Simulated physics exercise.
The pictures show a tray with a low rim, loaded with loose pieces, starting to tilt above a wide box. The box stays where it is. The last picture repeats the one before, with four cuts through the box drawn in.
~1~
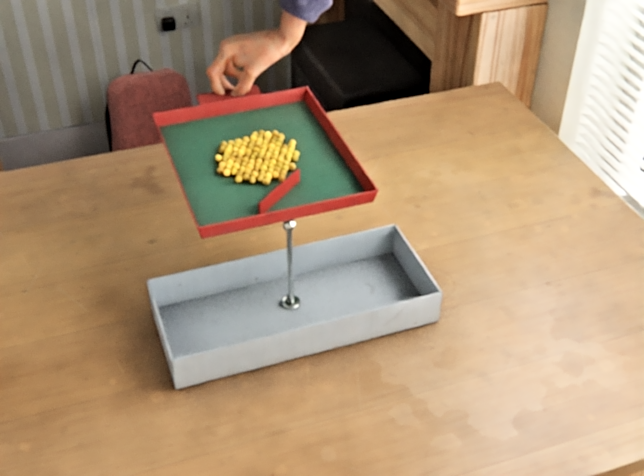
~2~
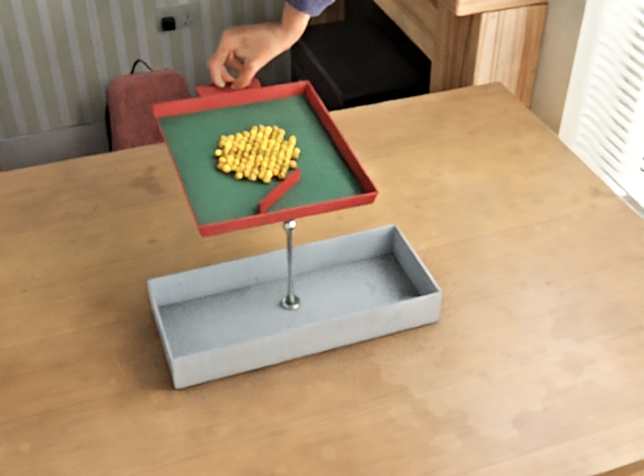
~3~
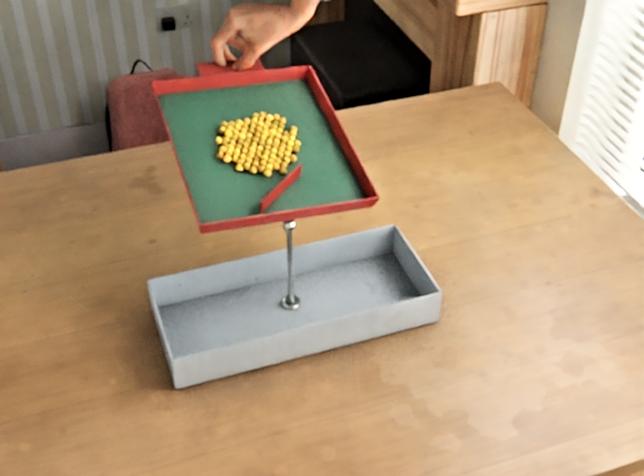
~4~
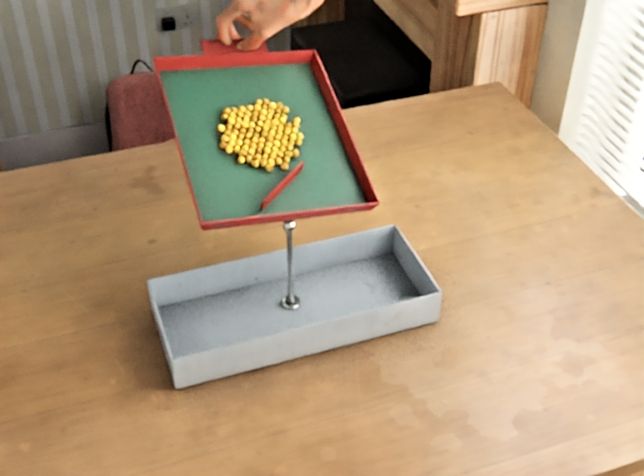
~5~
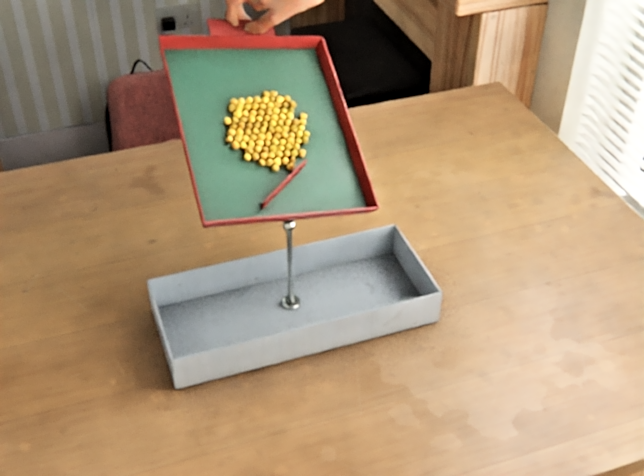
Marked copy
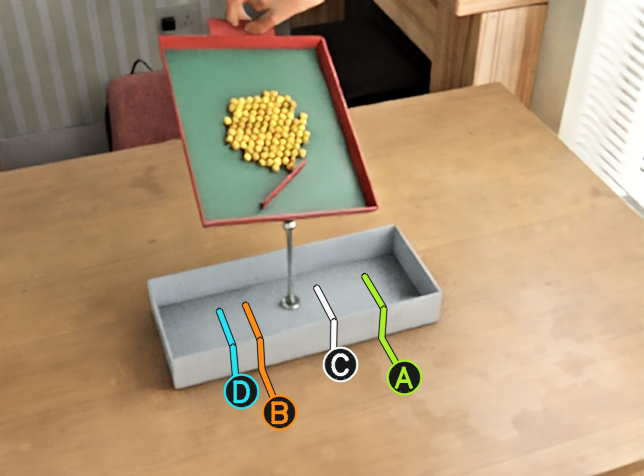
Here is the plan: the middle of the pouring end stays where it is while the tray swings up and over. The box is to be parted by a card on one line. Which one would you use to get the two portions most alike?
Choose A.
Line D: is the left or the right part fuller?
The right side.
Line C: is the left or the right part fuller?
The right side.
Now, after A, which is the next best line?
That would be C.
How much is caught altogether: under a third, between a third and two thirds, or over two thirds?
Over two thirds.
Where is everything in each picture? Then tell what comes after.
The first frame shows corners of the pouring end near (201, 225) and (373, 189), level; middle of the load near (260, 157), puffed corn balls.
The second frame shows corners of the pouring end near (201, 224) and (374, 191), barely tipped; fin from (260, 203) to (299, 167).
The third frame shows corners of the pouring end near (203, 222) and (375, 195), a little tipped; front corners of the box near (172, 360) and (442, 292).
The fourth frame shows corners of the pouring end near (205, 220) and (375, 200), clearly tipped; far corners near (158, 60) and (313, 53).
The fifth frame shows corners of the pouring end near (207, 219) and (375, 205), clearly tipped; the right corner sinks clearly lower.
On the marked copy, line A crosses the front rim at (383, 307); line B crosses the front rim at (259, 338); line C crosses the front rim at (333, 320); line D crosses the front rim at (232, 345).
For line A, of what is caught, close to half on the left of the divider, close to a third on the right.
For line B, of what is caught, none at all on the left of the divider, the whole lot on the right.
For line C, of what is caught, close to a quarter on the left of the divider, the bulk on the right.
For line D, of what is caught, none at all on the left of the divider, the whole lot on the right.
